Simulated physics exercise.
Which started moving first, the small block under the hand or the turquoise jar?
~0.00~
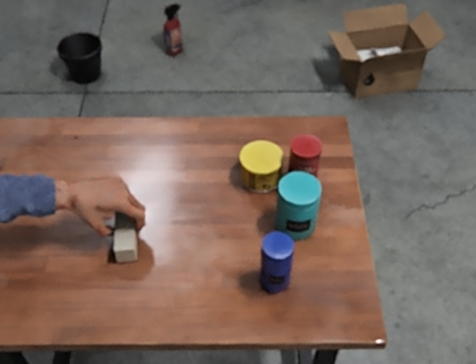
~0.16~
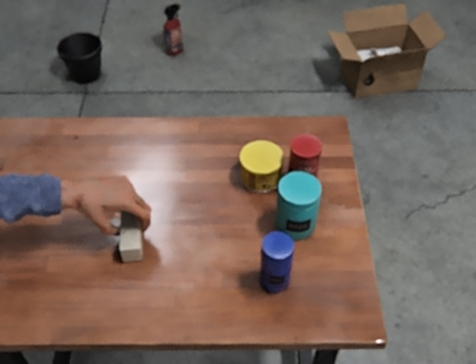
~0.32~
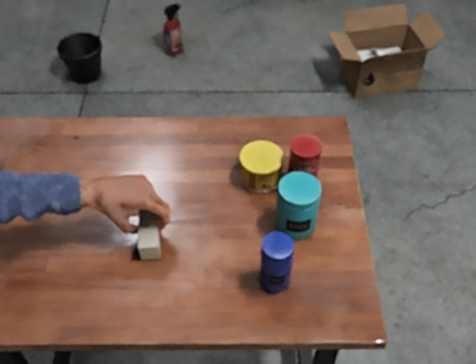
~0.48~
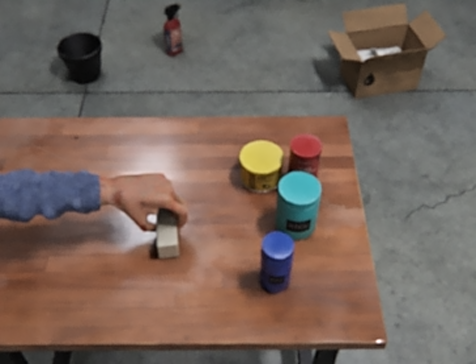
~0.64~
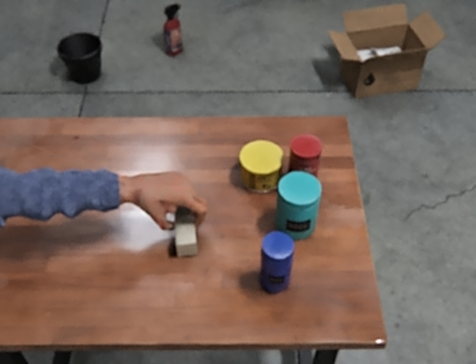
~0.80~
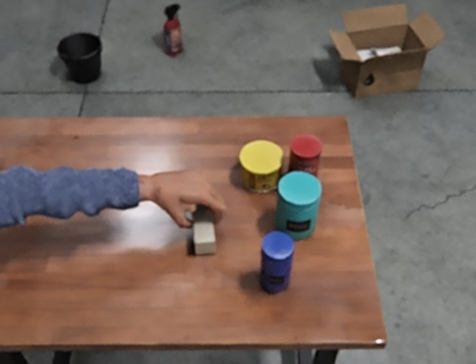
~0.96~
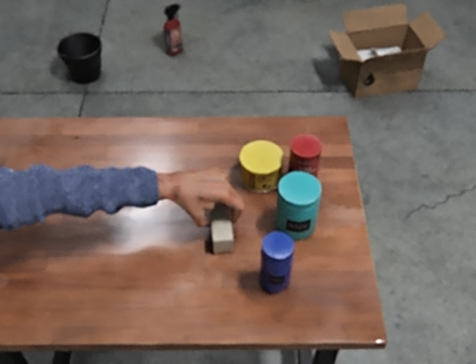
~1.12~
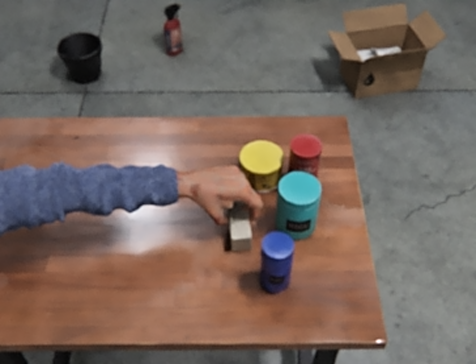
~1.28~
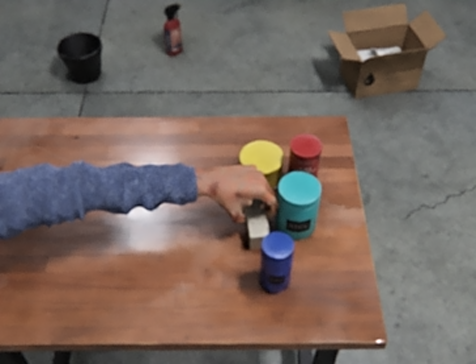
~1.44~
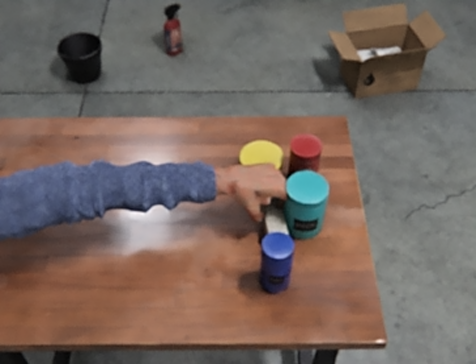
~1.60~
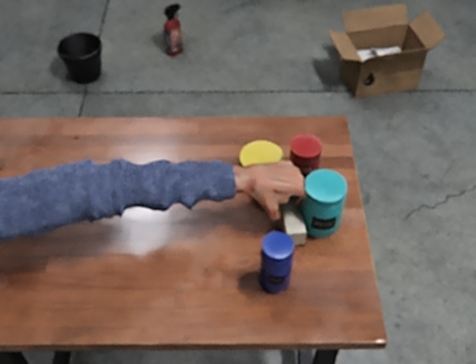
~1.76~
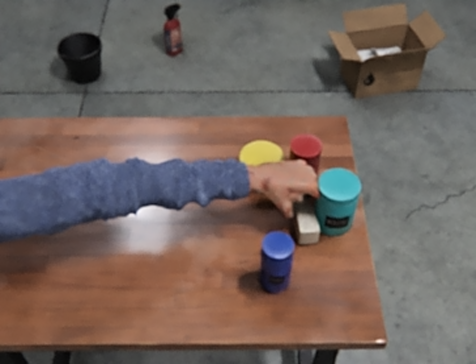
The small block started moving first, sliding across the table under the hand. The turquoise jar stood still until later, when the block pushed it to the right.
